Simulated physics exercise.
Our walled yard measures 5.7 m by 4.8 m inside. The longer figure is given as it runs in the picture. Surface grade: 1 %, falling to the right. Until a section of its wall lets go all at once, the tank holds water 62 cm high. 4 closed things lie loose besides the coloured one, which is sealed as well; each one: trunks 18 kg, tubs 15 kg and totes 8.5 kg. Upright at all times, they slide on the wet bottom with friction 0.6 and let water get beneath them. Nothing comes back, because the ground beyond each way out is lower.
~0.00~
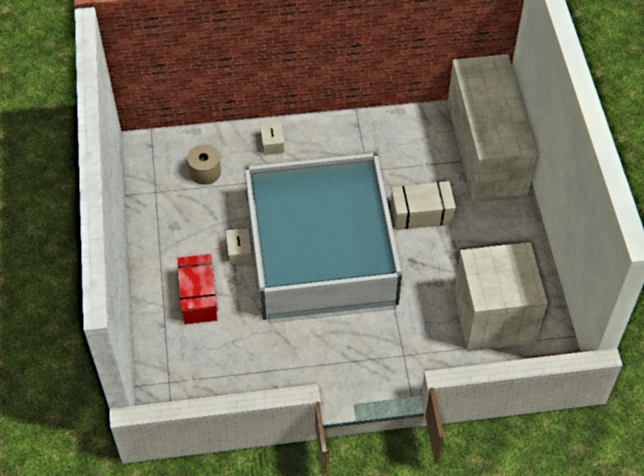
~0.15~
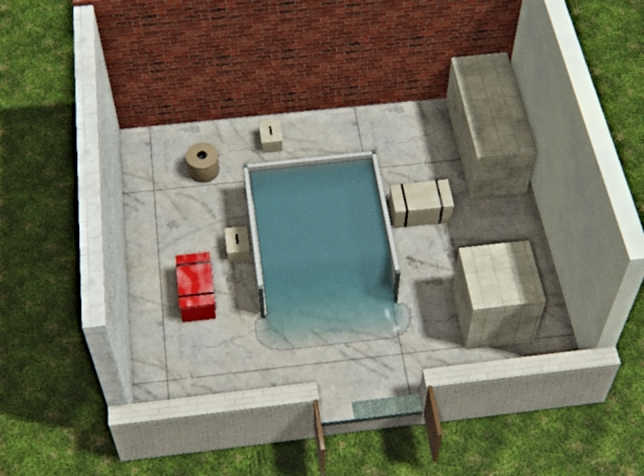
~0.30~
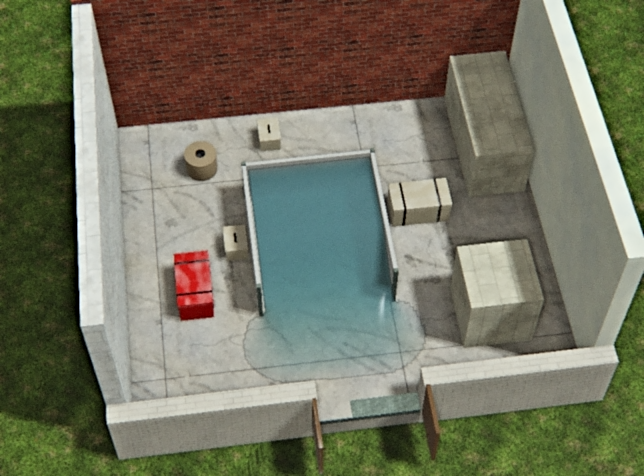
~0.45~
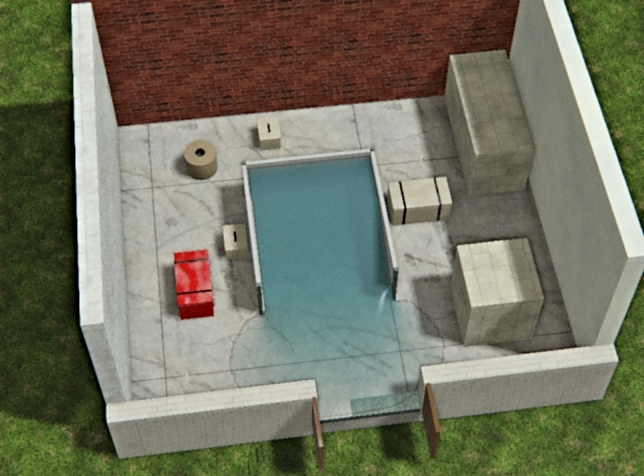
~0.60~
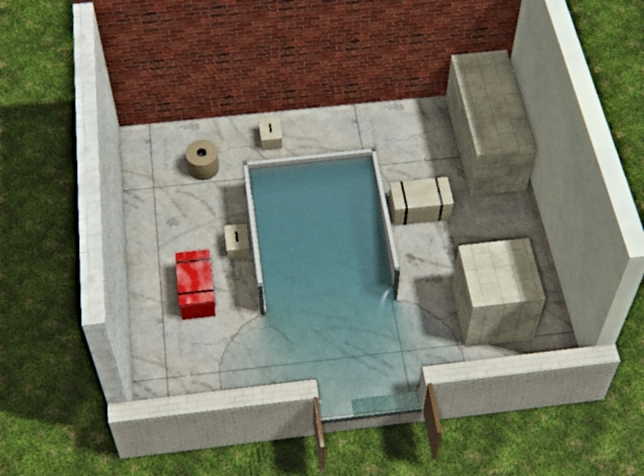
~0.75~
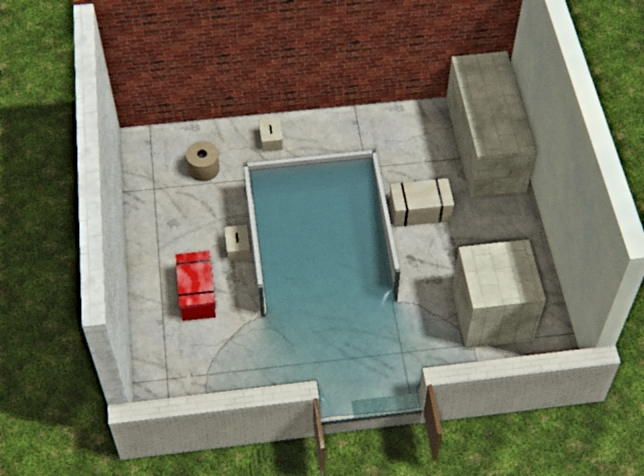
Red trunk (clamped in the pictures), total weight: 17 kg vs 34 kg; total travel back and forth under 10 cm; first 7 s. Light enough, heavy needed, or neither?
Heavy needed.
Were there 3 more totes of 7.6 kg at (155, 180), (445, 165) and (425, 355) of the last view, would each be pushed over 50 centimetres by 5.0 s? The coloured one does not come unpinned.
In the given order, I'd say greater, smaller, greater.
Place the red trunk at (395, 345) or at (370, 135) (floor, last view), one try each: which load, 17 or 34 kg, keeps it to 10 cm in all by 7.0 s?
One by one: No mass suffices; lighter mass suffices.
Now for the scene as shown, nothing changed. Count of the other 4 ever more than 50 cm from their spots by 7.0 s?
0.
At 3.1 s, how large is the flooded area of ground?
At that time the wet patch spans about 14 m2.
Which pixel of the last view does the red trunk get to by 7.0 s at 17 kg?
Near (228, 273).
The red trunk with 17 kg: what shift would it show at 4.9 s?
Displacement near 40 cm.
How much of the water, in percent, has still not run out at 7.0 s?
Around 48 per cent of the water is still in there.
After 1.4 s the red trunk would be 0 cm from its start with 17 kg and 0 cm from its start with 34 kg; 0 cm of water round it then.
After 3.1 s the red trunk would be 11 cm from its start with 17 kg and 0 cm from its start with 34 kg; 5 cm of water round it then.
After 4.9 s the red trunk would be 43 cm from its start with 17 kg and 0 cm from its start with 34 kg; 4 cm of water round it then.
After 7.0 s the red trunk would be 43 cm from its start with 17 kg and 0 cm from its start with 34 kg; 4 cm of water round it then.
